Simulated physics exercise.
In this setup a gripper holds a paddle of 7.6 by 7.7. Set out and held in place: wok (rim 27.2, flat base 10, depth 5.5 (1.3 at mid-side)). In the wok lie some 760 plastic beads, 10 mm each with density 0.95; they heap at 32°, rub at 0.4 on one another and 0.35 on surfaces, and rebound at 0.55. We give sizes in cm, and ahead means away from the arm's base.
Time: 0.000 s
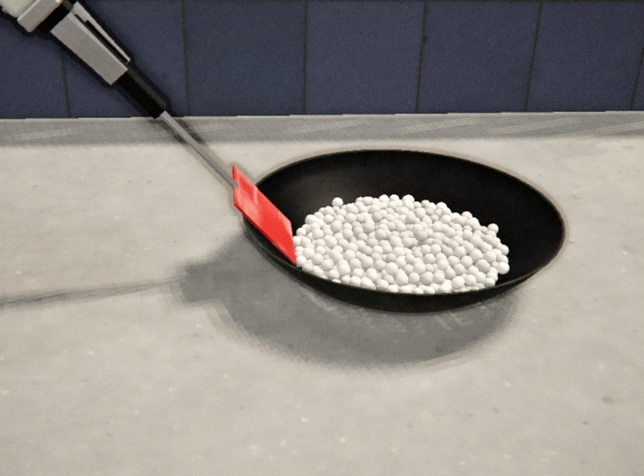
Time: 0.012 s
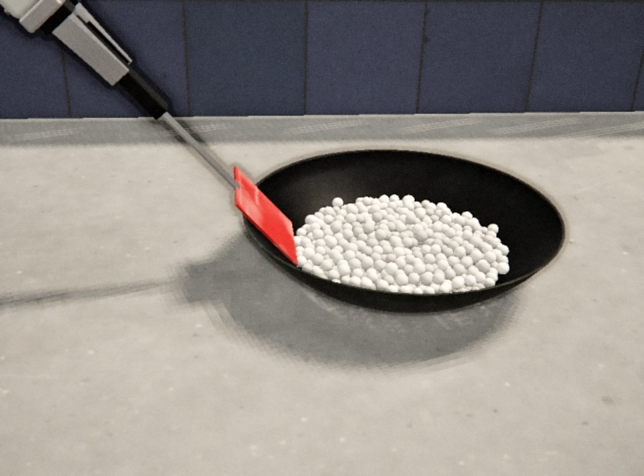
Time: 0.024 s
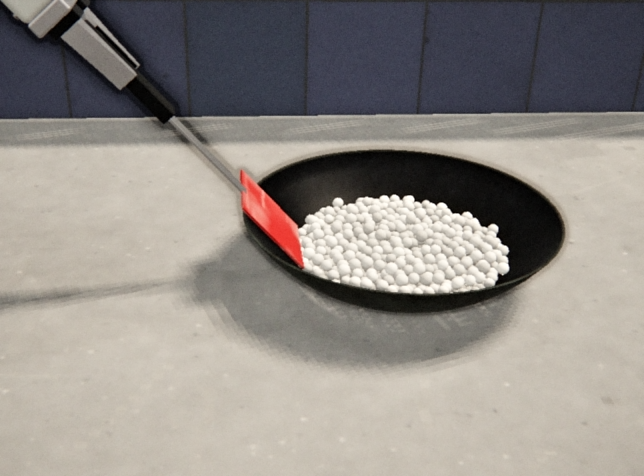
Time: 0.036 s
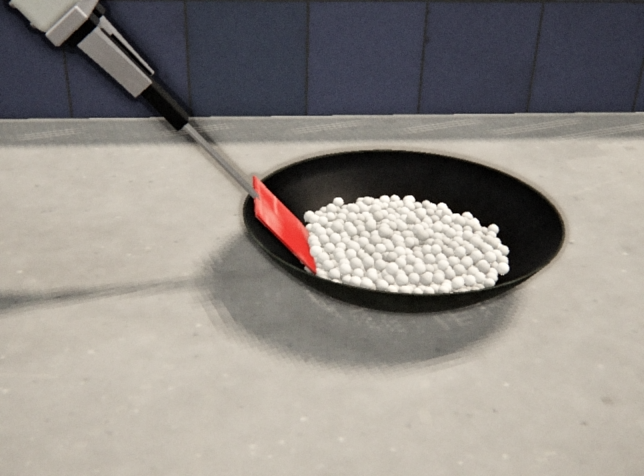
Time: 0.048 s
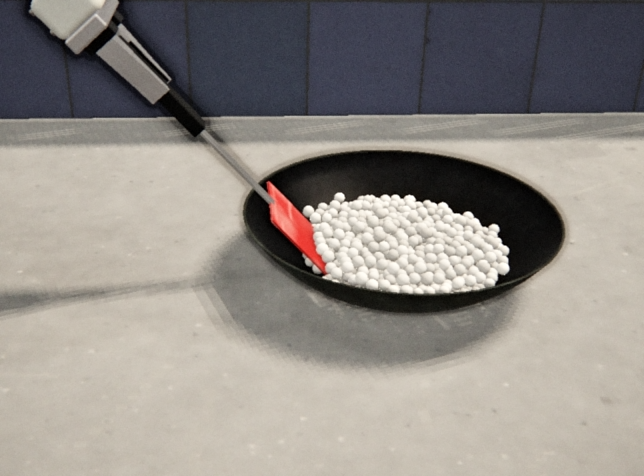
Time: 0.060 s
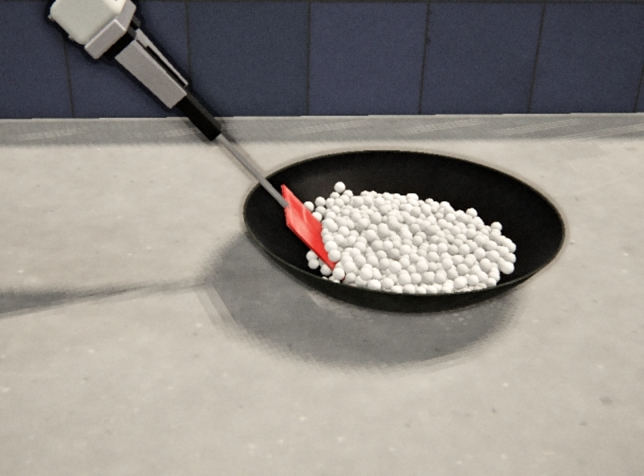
A red paddle held by a robotic arm rested at the left edge of a black wok of small white beads, then slid right into the pile, nudging the nearest beads and bunching them slightly.
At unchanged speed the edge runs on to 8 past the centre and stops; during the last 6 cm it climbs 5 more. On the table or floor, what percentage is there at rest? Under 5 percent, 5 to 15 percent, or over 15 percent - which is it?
It is over 15 percent.
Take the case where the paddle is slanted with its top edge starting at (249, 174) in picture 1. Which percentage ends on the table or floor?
Spill: Approx. 20 per cent.
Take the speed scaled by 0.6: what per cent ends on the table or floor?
I'd put it at about 10 per cent.
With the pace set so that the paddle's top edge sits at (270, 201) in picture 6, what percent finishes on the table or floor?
I'd say around 10 per cent.
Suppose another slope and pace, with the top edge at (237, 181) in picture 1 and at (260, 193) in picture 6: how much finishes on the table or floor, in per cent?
It comes to something like 5 %, give or take.
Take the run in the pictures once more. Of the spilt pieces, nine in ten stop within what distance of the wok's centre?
That's near 85 cm.
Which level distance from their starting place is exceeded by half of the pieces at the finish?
I'd guess close to 4 centimetres.
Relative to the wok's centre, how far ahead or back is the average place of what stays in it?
What stays is shifted forward by around 3.5 cm.
After 0.10 s, sloping 49°, highest piece 6 above the table; 762 in the wok.
After 0.14 s, sloping 49°, highest piece 7 above the table; 762 in the wok.
After 0.37 s, sloping 49°, highest piece 13 above the table; 594 in the wok, 74 on the table or floor, 94 on the blade or in flight.
After 1.42 s, sloping 49°, highest piece 5 above the table; 594 in the wok, 168 on the table or floor.
In the end, 594 in the wok, 168 on the table or floor. That is 22 % on the table or floor.
